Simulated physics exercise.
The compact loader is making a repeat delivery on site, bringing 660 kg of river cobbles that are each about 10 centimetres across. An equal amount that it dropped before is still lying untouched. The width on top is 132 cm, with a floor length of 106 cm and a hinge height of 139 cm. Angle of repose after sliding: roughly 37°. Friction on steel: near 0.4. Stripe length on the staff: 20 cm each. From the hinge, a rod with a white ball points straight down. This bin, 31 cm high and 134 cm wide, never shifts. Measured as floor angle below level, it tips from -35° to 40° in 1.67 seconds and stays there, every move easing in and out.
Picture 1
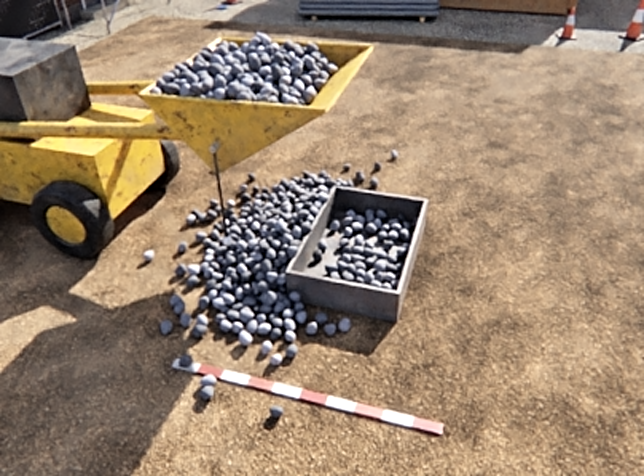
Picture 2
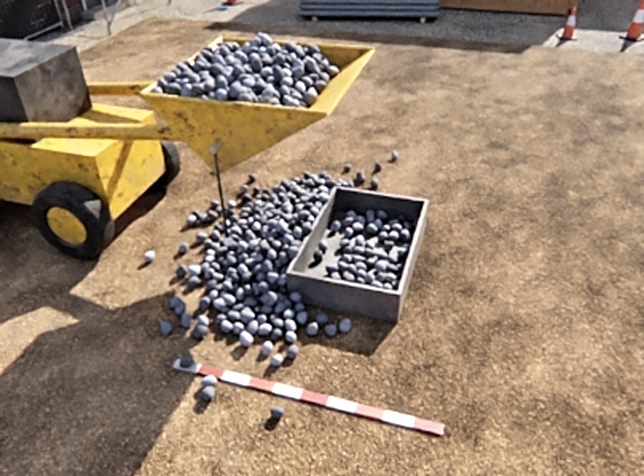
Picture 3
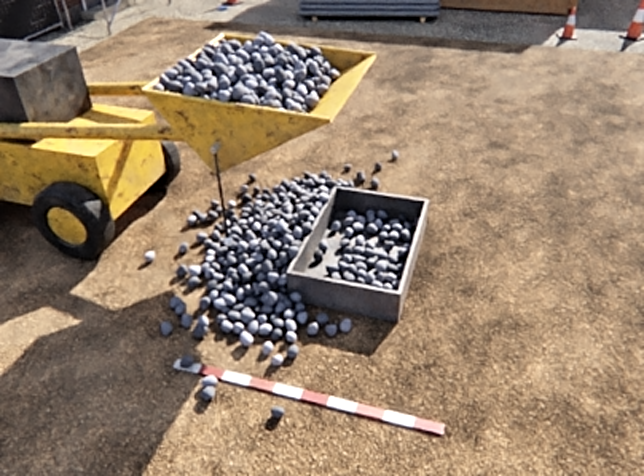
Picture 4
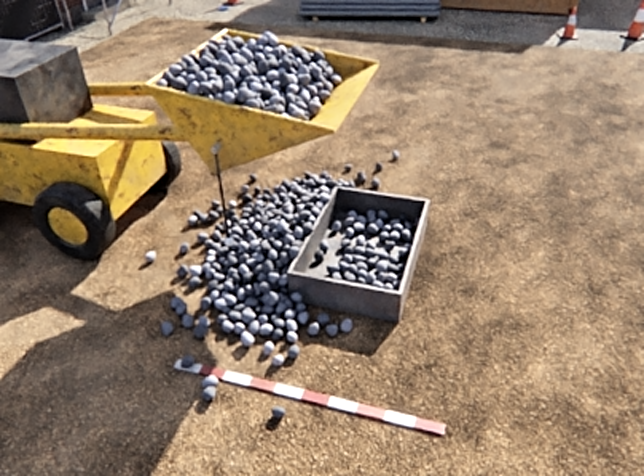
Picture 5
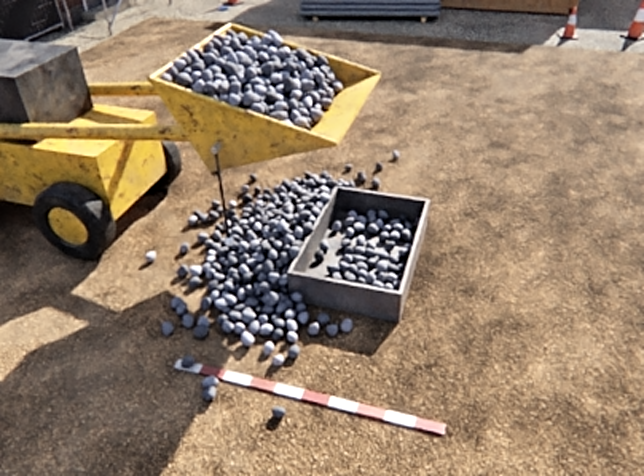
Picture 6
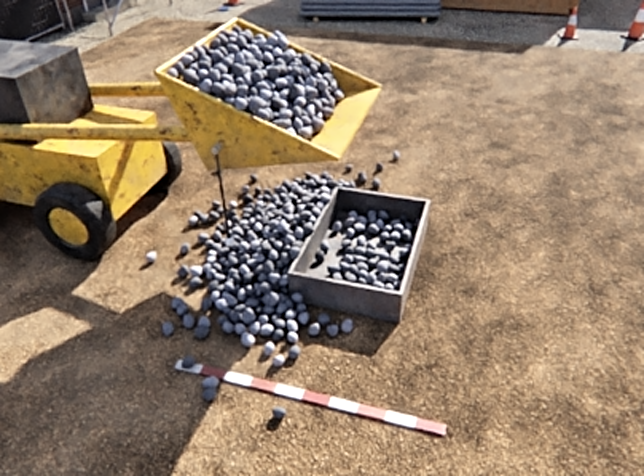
At the start, a yellow loader holds a bucket heaped with gray stones above a loose pile and a partly filled gray bin, with a red-and-white staff on the ground. The bucket slowly tilts forward, its right lip lowering, while its stones shift slightly and the pile below stays still.
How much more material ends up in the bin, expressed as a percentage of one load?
About 82 per cent of a load.
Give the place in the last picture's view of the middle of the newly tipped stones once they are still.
Centre at roughly (368, 244).
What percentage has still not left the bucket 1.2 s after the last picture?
It keeps some 35 percent of its load.
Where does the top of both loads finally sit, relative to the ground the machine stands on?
52 cm above.
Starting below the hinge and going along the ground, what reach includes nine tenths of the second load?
Roughly 130 cm ahead of it.
Then, 0.6 s after the last picture the floor is at 28°; in per cent of one load, 98 in the bucket, 82 short of the bin, 15 in the bin, 6 beside or beyond the bin; the foremost stones are at (408, 257).
Then, 1.2 s after the last picture the floor is at 40°; in per cent of one load, 34 in the bucket, 82 short of the bin, 75 in the bin, 9 beside or beyond the bin; the foremost stones are at (407, 260).
Then, 1.5 s after the last picture the floor is at 40°; in per cent of one load, 4 in the bucket, 82 short of the bin, 98 in the bin, 16 beside or beyond the bin; the foremost stones are at (435, 292).
Then, 4.3 s after the last picture the floor is at 40°; in per cent of one load, 0 in the bucket, 82 short of the bin, 95 in the bin, 24 beside or beyond the bin; the foremost stones are at (507, 349). Net gain in the bin, 82.
